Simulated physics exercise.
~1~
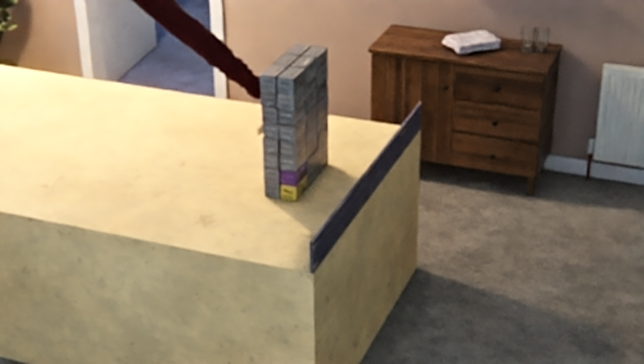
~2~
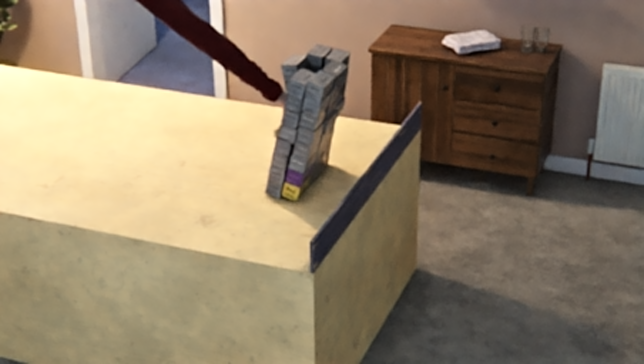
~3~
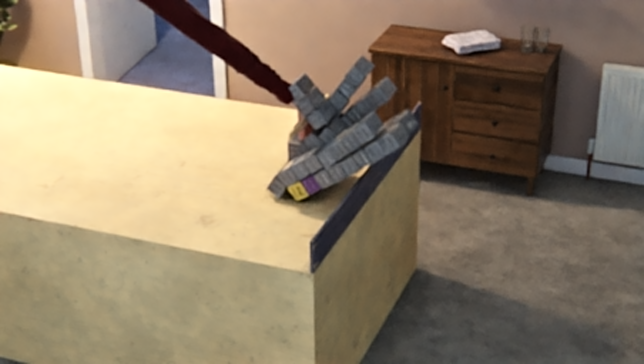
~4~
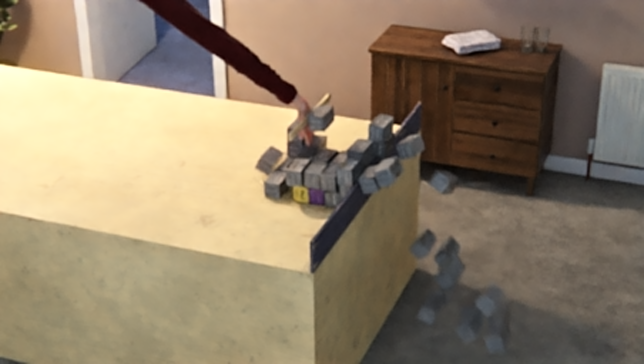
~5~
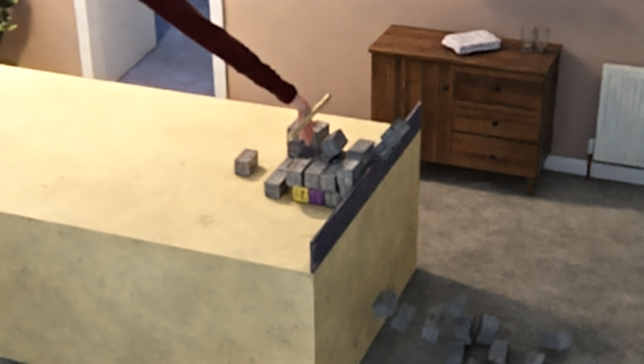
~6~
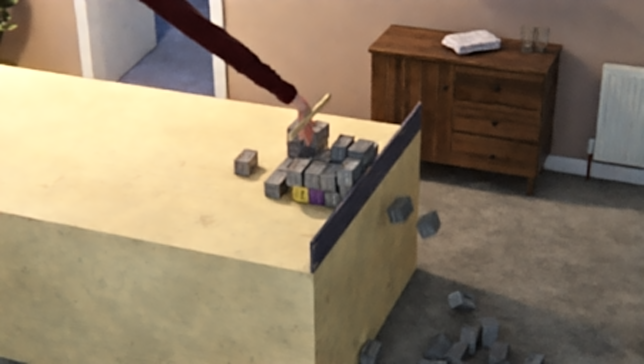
At first, a tall, two-deep stack of grey packets, with one purple and one yellow near its base, stands on a pale, low cupboard while a dark-sleeved arm reaches in behind it. The hand presses a batten against the back, and the stack leans to the right. It tips further, fanning into separate columns over the low board at the edge. The hand then stays still as the columns break apart and packets tumble to the carpet. More drop over the board, leaving a jumbled heap on top, with the yellow and purple packets lying on their sides.
